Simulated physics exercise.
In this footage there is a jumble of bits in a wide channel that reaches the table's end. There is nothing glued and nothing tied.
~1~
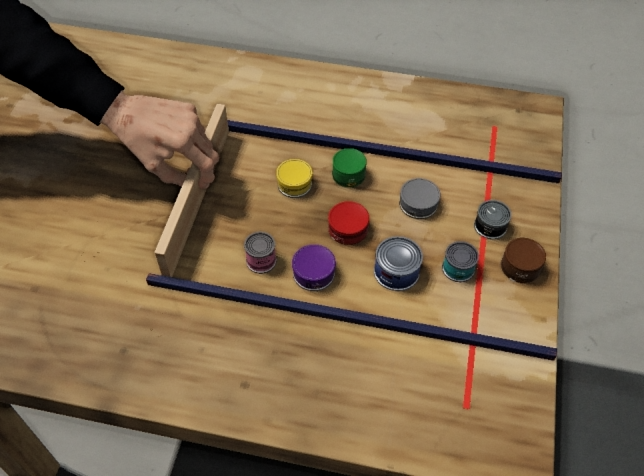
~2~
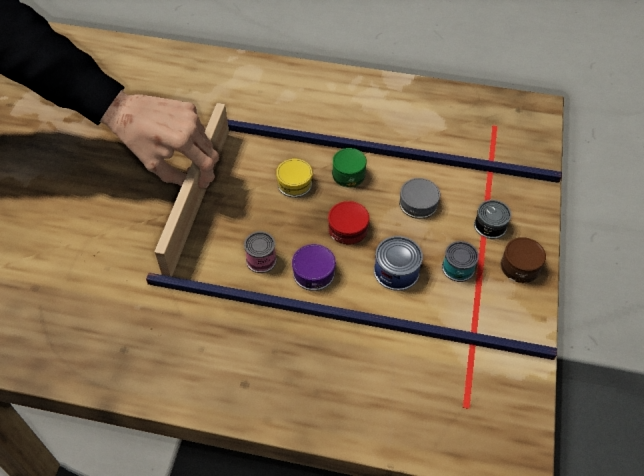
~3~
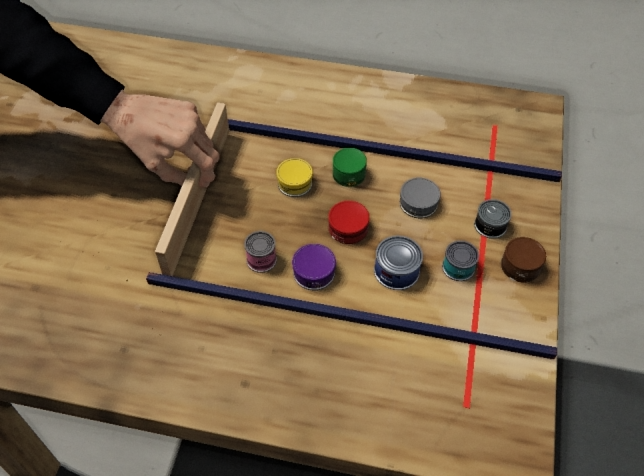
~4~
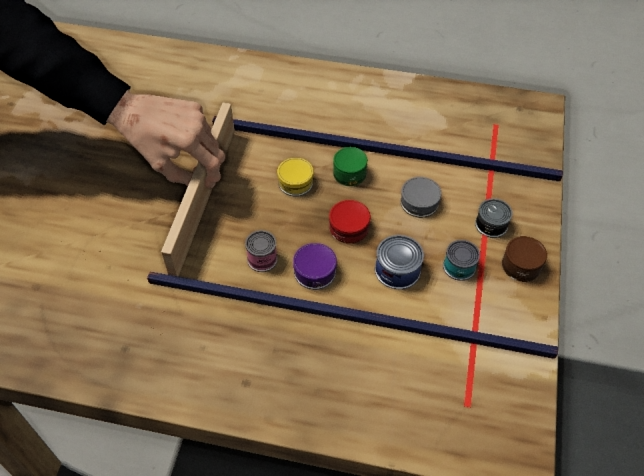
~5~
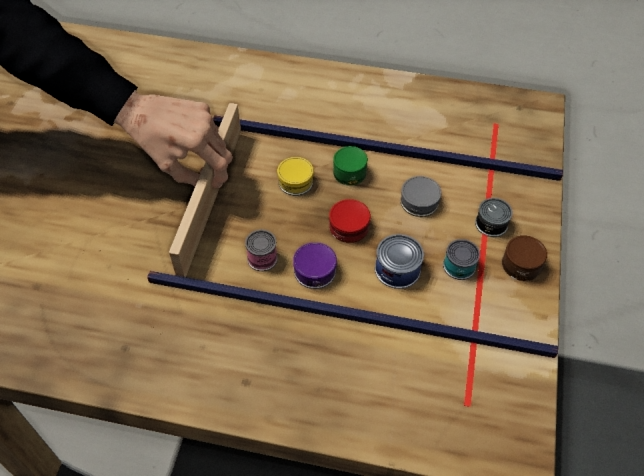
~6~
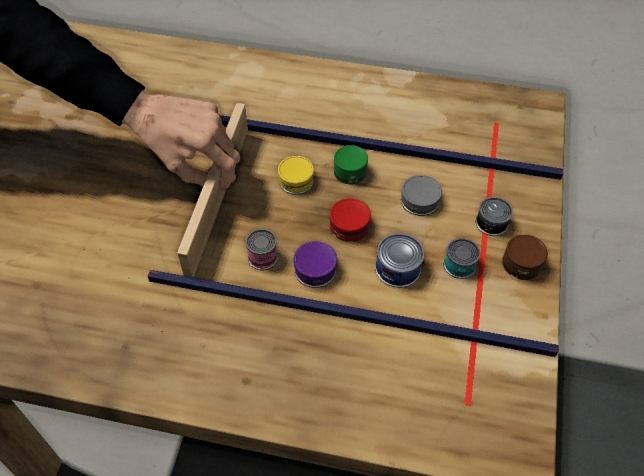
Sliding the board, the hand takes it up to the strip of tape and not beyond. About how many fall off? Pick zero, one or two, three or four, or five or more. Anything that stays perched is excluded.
One or two fall off.
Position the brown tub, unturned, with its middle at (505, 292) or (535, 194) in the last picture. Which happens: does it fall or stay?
Taking them in order, it stays put and then it drops away.
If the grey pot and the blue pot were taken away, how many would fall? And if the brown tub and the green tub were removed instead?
First try 0, second try 0.
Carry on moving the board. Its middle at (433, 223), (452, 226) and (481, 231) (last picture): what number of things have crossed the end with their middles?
Respectively, 0, 0 and 1.
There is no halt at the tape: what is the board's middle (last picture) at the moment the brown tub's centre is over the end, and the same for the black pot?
Its middle is about (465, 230) and about (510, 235).
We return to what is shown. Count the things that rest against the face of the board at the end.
The answer is 4.
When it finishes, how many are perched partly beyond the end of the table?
That'd be 0.
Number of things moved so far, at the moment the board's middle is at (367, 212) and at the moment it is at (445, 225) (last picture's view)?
The first count is 7, and then it's 10.
A little later, none off yet; brown tub at rest near (525, 257); black pot at rest near (494, 216); turquoise tin at rest near (462, 258).
Next, none off yet; brown tub at rest near (525, 257); black pot at rest near (494, 216); turquoise tin moving near (466, 258).
When it is over, the number that fall off is one or two; down, brown tub.
